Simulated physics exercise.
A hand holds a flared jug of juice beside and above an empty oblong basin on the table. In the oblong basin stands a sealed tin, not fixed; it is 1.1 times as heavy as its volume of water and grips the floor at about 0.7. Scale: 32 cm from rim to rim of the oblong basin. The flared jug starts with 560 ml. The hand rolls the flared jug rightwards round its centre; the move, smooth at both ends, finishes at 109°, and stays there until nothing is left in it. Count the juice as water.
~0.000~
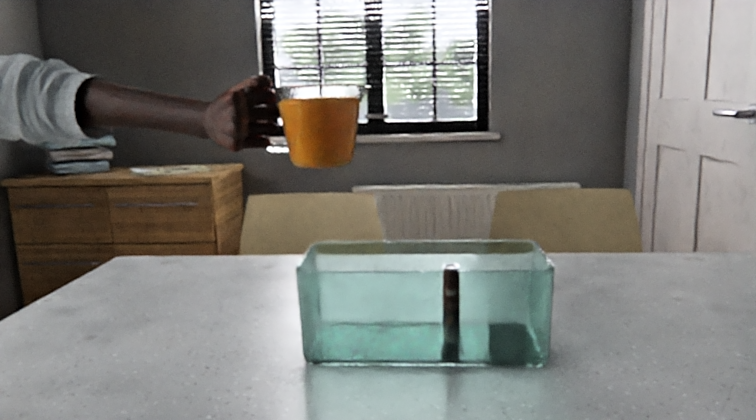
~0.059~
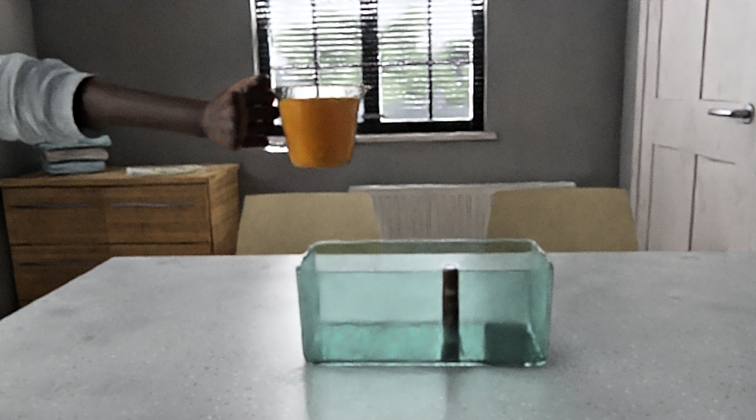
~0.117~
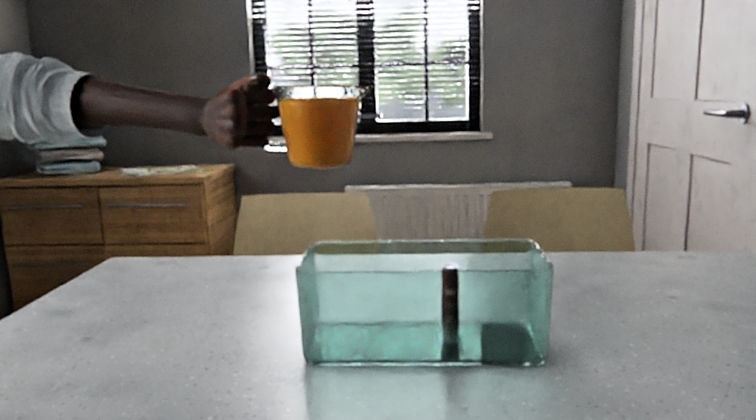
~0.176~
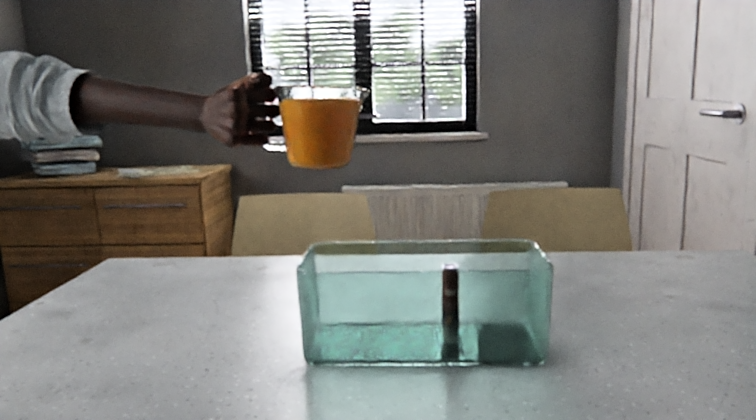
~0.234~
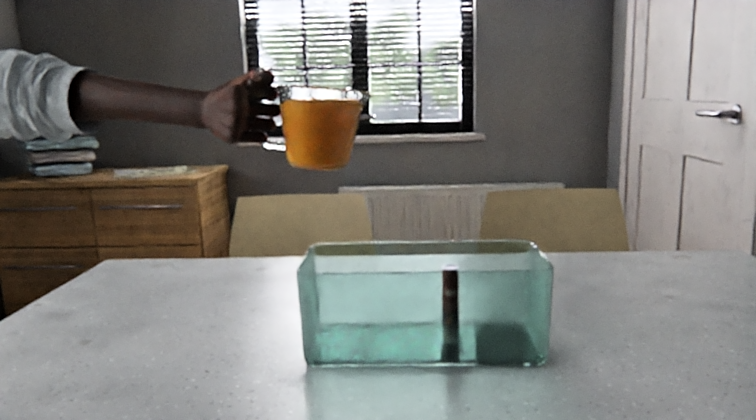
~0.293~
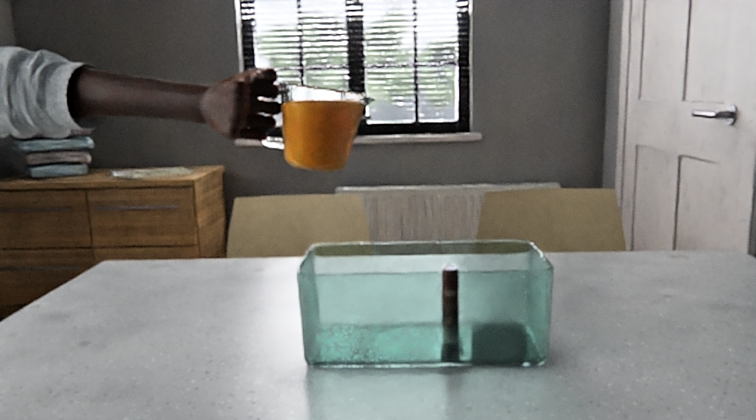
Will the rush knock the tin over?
It falls.
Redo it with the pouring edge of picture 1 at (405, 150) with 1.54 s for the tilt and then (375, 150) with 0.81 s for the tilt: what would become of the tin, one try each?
First it falls; then it remains upright.
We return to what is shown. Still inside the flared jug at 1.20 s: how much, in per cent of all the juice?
Near 14 in a hundred.
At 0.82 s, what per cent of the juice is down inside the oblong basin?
Near 8 in a hundred.
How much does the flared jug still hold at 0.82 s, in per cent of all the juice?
Some 72 per cent.
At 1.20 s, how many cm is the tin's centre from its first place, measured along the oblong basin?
About 7 cm.
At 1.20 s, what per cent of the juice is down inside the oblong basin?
About 68 per cent.
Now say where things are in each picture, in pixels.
Tilt 0°; pouring edge (371, 86); surface from (282, 99) to (360, 97); the oblong basin's rim runs from (305, 257) to (544, 255); the tin's top is at (451, 270), in the first picture.
Tilt 0°; pouring edge (371, 87); surface from (281, 99) to (359, 97), in the second picture.
Tilt 2°; pouring edge (371, 88); surface from (282, 99) to (360, 98), in the third picture.
Tilt 3°; pouring edge (372, 90); surface from (282, 100) to (361, 99), in the fourth picture.
Tilt 6°; pouring edge (374, 94); surface from (284, 101) to (363, 100), in the fifth picture.
Tilt 9°; pouring edge (376, 98); surface from (285, 102) to (366, 101), in the sixth picture.
Then, 0.82 s in, the tilt is 60° and 71 per cent is still to pour; the tin stands where it began.
Then, 1.20 s in, the tilt is 96° and 14 per cent is still to pour; the tin lies on its side.
Then, 1.60 s in, the tilt is 109° and 0 per cent is still to pour; the tin lies on its side.
Then, 2.04 s in, the tilt is 109° and 0 per cent is still to pour; the tin lies on its side.
Finally, the tin lies on its side.
